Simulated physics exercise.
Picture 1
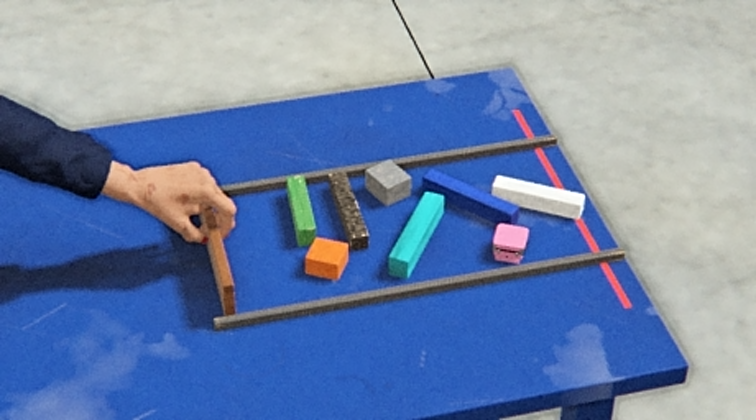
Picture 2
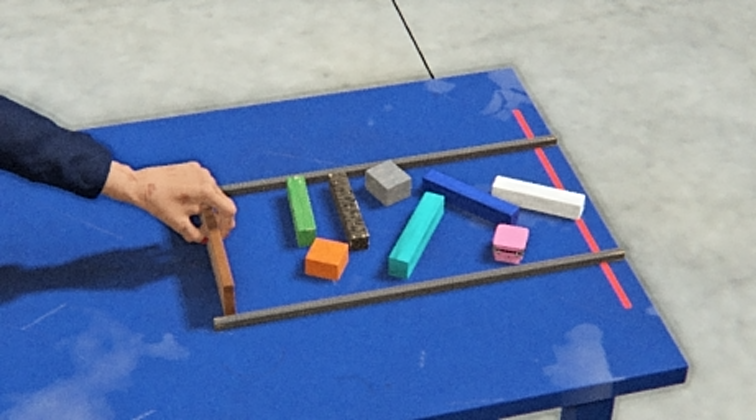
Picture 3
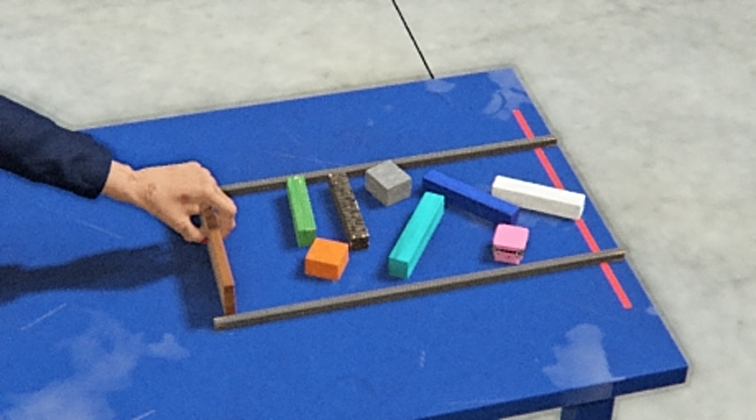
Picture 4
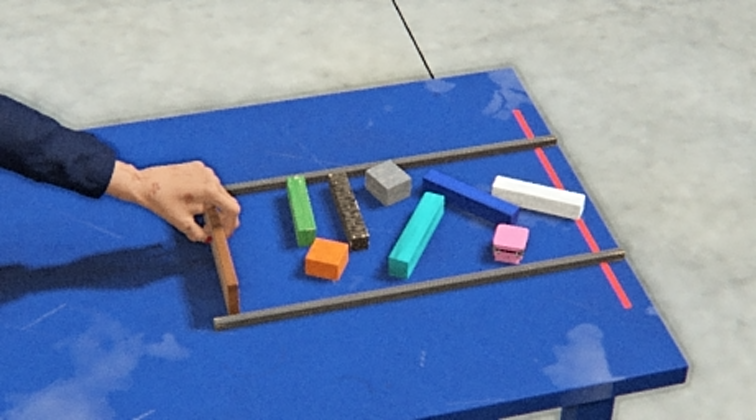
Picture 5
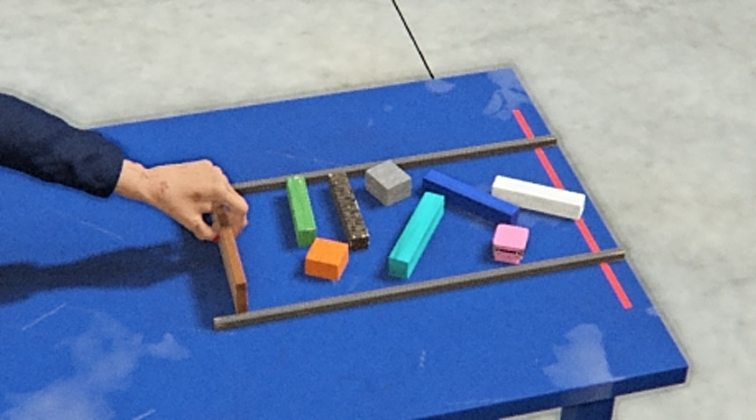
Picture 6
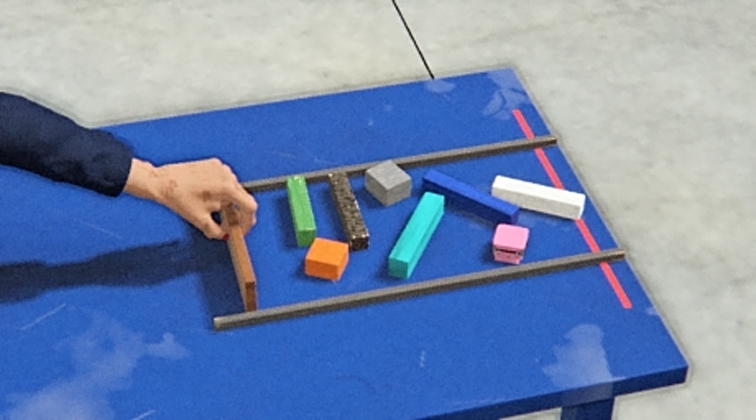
A hand in a dark sleeve holds a brown board upright at the left end of two grey rails on a blue table, seen from above at an angle. Between the rails lie green, dark speckled, turquoise, blue and white sticks with orange, grey and pink blocks, near a red line at right. The hand slides the board slightly rightward; the pieces and camera stay still.
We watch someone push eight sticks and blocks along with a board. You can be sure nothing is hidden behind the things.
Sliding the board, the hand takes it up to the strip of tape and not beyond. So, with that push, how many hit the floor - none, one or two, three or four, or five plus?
After the push, five or more are missing from the table.
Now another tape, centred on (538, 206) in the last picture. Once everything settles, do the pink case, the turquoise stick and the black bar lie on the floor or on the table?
Well, the pink case comes off, the turquoise stick stays where it is, and the black bar? It stays where it is.
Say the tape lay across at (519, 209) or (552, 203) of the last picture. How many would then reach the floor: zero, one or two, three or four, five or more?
Taking the two tapes in that order, the answers are one or two and 5 or more.
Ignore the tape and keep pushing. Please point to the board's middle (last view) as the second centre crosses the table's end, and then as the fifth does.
The middle is at about (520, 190), later at about (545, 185).
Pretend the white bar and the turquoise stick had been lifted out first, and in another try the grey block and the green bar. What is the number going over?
First 3, second 4.
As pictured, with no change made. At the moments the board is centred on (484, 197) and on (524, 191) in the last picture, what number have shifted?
8, then 8.
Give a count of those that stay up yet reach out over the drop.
My count gives 1.
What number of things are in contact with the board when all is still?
It touches 2.
Soon after, none off yet; white bar at rest near (538, 198); pink case at rest near (510, 244); blue stick moving near (477, 199).
In the end, the number that fall off is five or more; gone, black bar, grey block, turquoise stick, blue stick, pink case and white bar.
